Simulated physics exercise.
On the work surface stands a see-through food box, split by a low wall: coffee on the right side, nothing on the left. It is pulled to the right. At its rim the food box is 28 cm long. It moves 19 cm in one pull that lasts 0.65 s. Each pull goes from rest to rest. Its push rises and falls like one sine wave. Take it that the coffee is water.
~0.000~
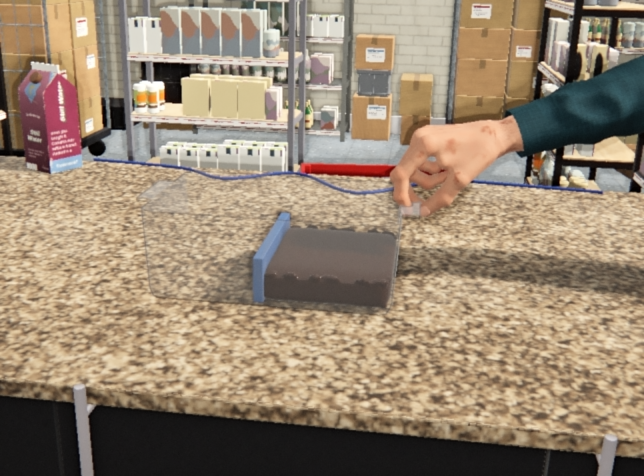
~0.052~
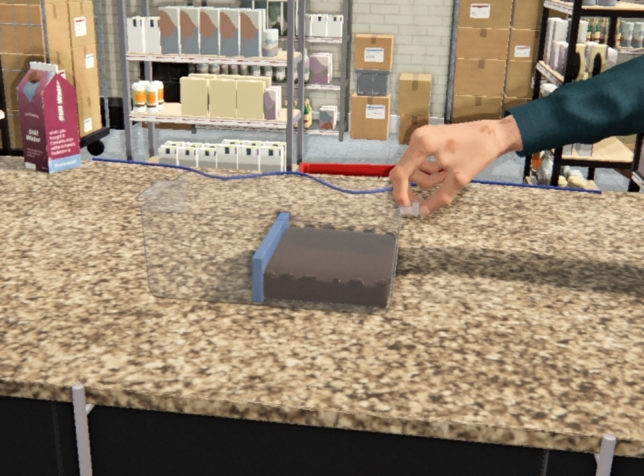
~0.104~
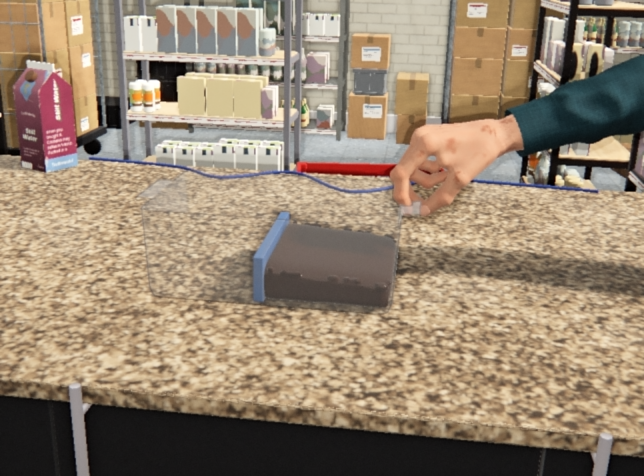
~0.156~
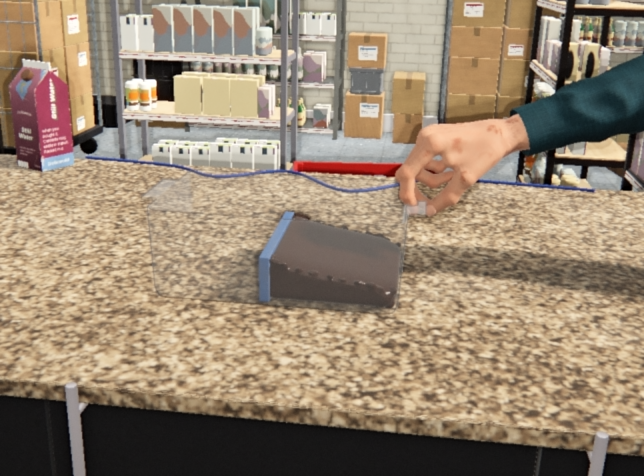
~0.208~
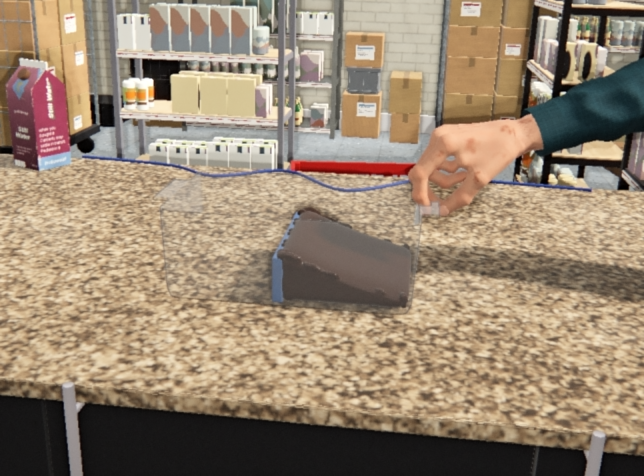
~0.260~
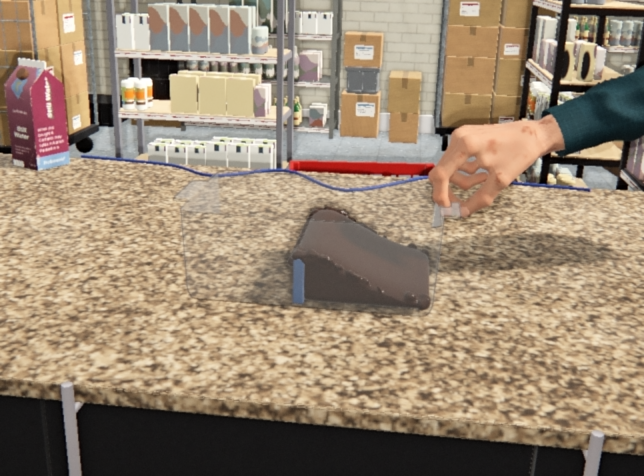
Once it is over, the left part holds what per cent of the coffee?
It holds about 14 per cent of it.
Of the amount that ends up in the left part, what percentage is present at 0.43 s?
About 40 per cent.
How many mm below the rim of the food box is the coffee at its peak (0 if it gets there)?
5 mm.
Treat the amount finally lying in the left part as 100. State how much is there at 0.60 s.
Something near 40 out of a hundred.
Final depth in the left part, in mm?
Depth: Around 6 mm.
By 0.43 s it has gone 15 cm; 5 per cent is on the left side and 0 is out of the food box.
By 0.60 s it has gone 19 cm; 5 per cent is on the left side and 1 is out of the food box.
By 0.77 s it has gone 19 cm; 5 per cent is on the left side and 1 is out of the food box.
By 0.94 s it has gone 19 cm; 13 per cent is on the left side and 1 is out of the food box.
At rest 14 per cent is on the left side and 1 is out of the food box.
